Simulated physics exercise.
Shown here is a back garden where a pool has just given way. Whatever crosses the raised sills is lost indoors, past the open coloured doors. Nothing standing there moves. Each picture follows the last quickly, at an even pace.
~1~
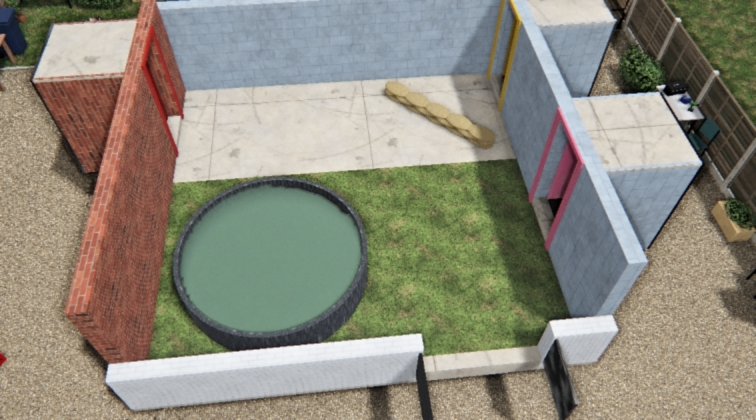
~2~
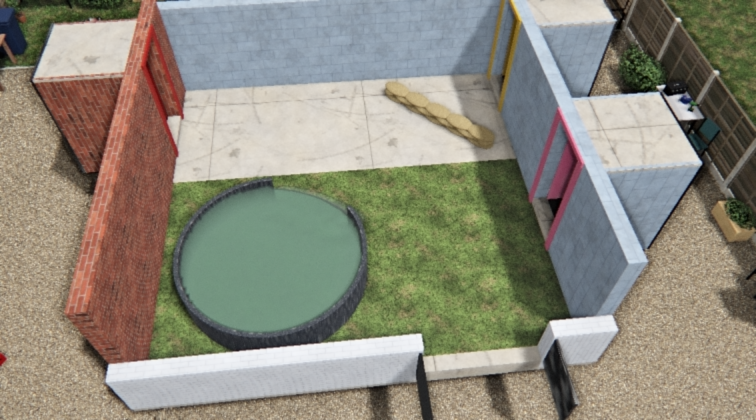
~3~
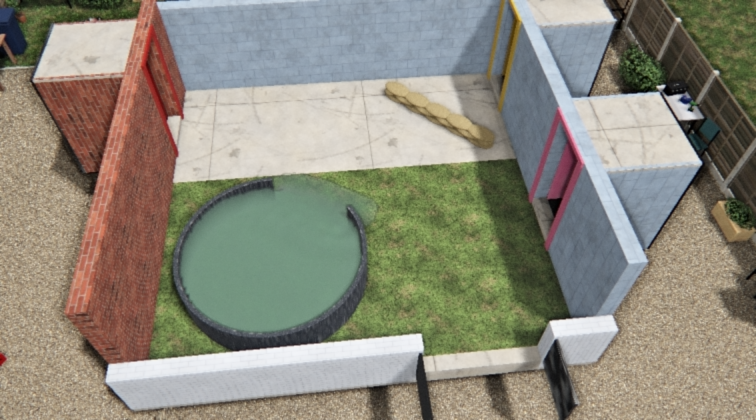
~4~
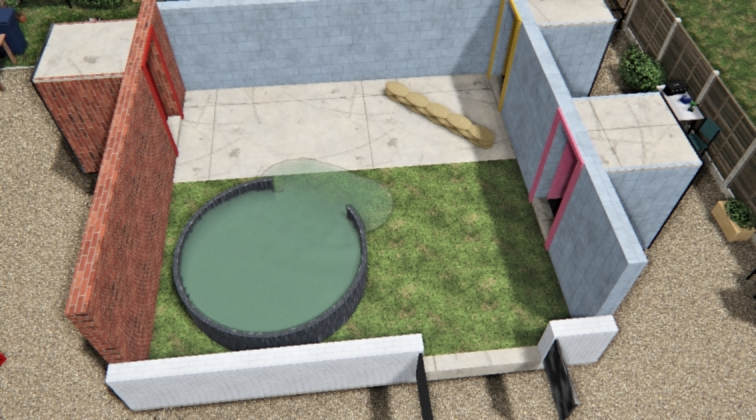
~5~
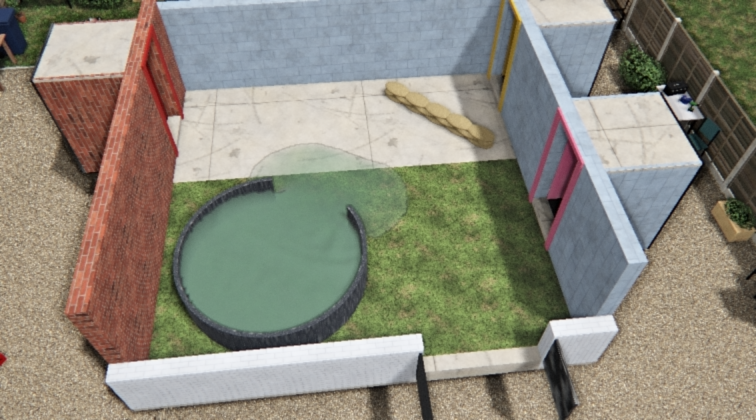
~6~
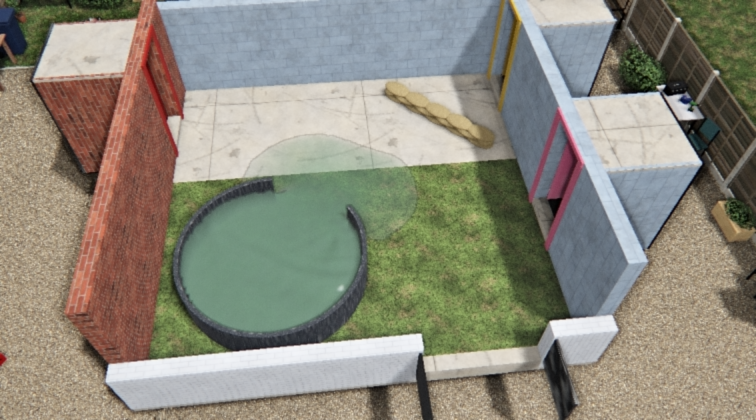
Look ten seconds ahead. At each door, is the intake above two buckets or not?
Pink door: Not above, yellow door: Not above, red door: Not above.
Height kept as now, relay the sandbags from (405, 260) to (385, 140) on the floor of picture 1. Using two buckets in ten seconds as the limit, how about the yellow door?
Looks like the yellow door gets past it after all.
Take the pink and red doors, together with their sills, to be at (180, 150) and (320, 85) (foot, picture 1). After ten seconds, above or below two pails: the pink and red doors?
Pink: Falls short; red: Exceeds the limit.
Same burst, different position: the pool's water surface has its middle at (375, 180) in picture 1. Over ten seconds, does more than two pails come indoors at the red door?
Honestly, the red door crosses the line.
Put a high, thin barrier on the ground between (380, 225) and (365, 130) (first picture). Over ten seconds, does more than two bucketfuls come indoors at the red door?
The red door exceeds the limit.
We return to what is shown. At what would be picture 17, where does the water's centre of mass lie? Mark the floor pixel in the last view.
I reckon somewhere around (313, 216).
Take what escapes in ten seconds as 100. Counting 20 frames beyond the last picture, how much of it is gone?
My reading is about 0 per cent.
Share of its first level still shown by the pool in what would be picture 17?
By my count, 62 per cent.
A moment on, water covers 30 % of the floor; the pink door not reached, the yellow door not reached, the red door not reached.
Next, water covers 40 % of the floor; the pink door not reached, the yellow door not reached, the red door not reached.
Then, water covers 60 % of the floor; the pink door wet at the sill, nothing in, the yellow door wet at the sill, nothing in, the red door not reached.
Later, water covers 80 % of the floor; the pink door wet at the sill, nothing in, the yellow door under two buckets in, the red door wet at the sill, nothing in.
In the end, water covers 95 % of the floor; the pink door wet at the sill, nothing in, the yellow door under two buckets in, the red door under two buckets in.
